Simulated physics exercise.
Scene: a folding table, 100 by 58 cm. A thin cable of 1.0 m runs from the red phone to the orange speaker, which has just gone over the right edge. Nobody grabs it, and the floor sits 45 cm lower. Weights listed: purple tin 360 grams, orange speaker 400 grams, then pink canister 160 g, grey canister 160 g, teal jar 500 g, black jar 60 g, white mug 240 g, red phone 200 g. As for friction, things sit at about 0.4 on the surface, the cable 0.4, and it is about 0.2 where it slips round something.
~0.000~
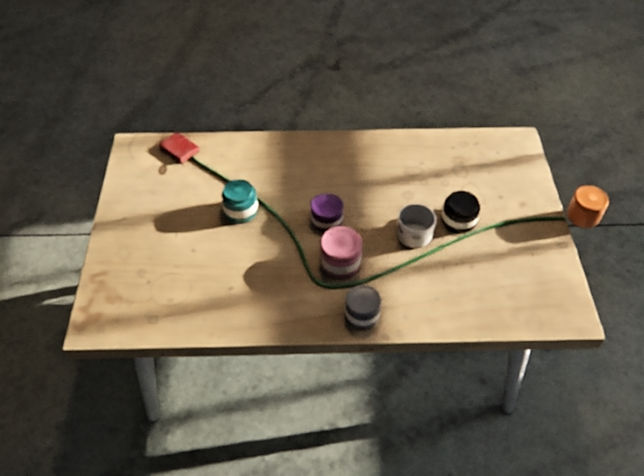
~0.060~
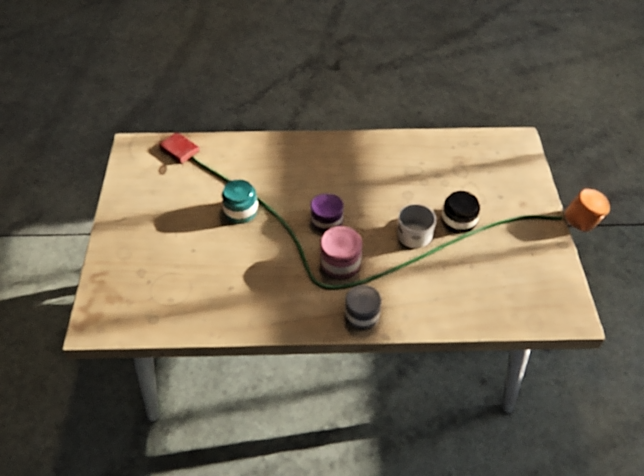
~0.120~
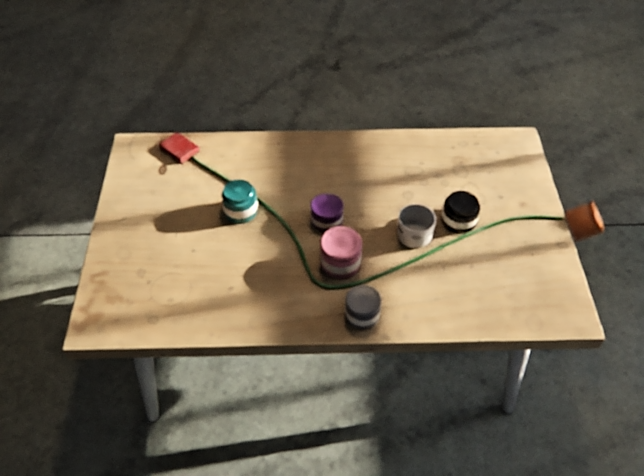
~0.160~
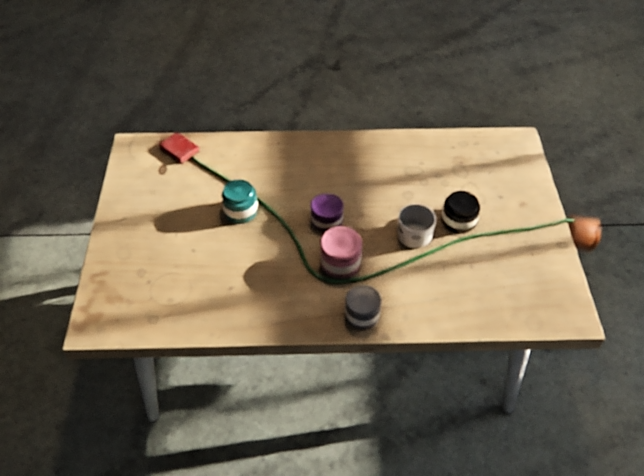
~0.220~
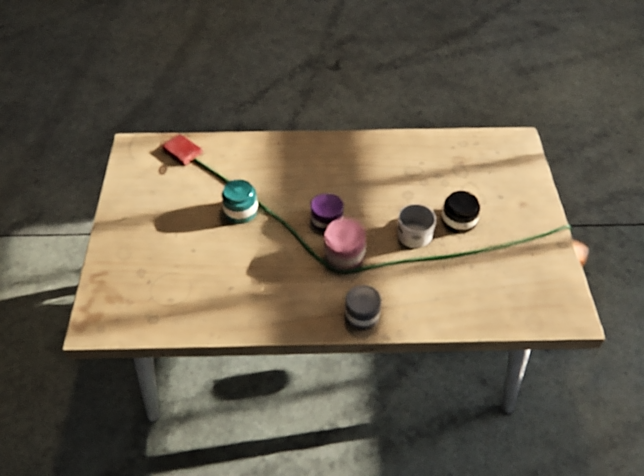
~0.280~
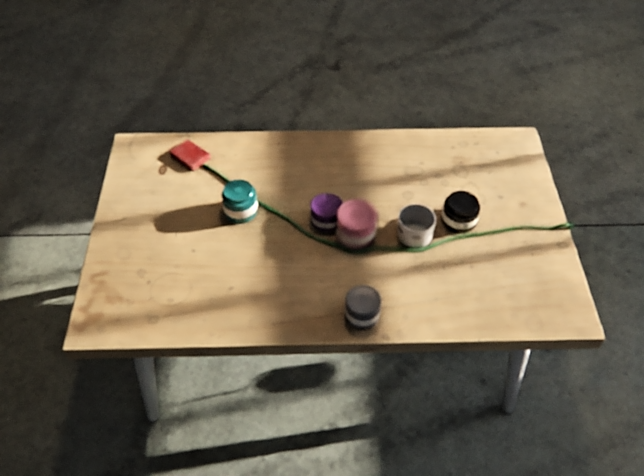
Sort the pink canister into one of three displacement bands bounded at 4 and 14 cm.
Band: Large.
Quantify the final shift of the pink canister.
Pink canister: About 20 cm.
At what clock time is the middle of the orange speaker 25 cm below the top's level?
Near 0.34 seconds.
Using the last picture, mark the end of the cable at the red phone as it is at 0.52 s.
In the last view it is close to (251, 191).
At 0.5 s, the cable's tail end at (251, 191); pink canister 19 cm off its start, red phone 18 cm off its start, orange speaker over the edge.
At 0.7 s, the cable's tail end at (286, 205); pink canister 19 cm off its start, red phone 26 cm off its start, orange speaker over the edge.
At 1.0 s, the cable's tail end at (288, 205); pink canister 19 cm off its start at (386, 181), red phone 27 cm off its start at (273, 192), orange speaker over the edge.
At 1.2 s, the cable's tail end at (288, 205); pink canister 19 cm off its start, red phone 27 cm off its start, orange speaker over the edge.
At 2.4 s, the cable's tail end at (288, 205); pink canister 19 cm off its start at (386, 181), red phone 27 cm off its start at (273, 192), orange speaker over the edge.
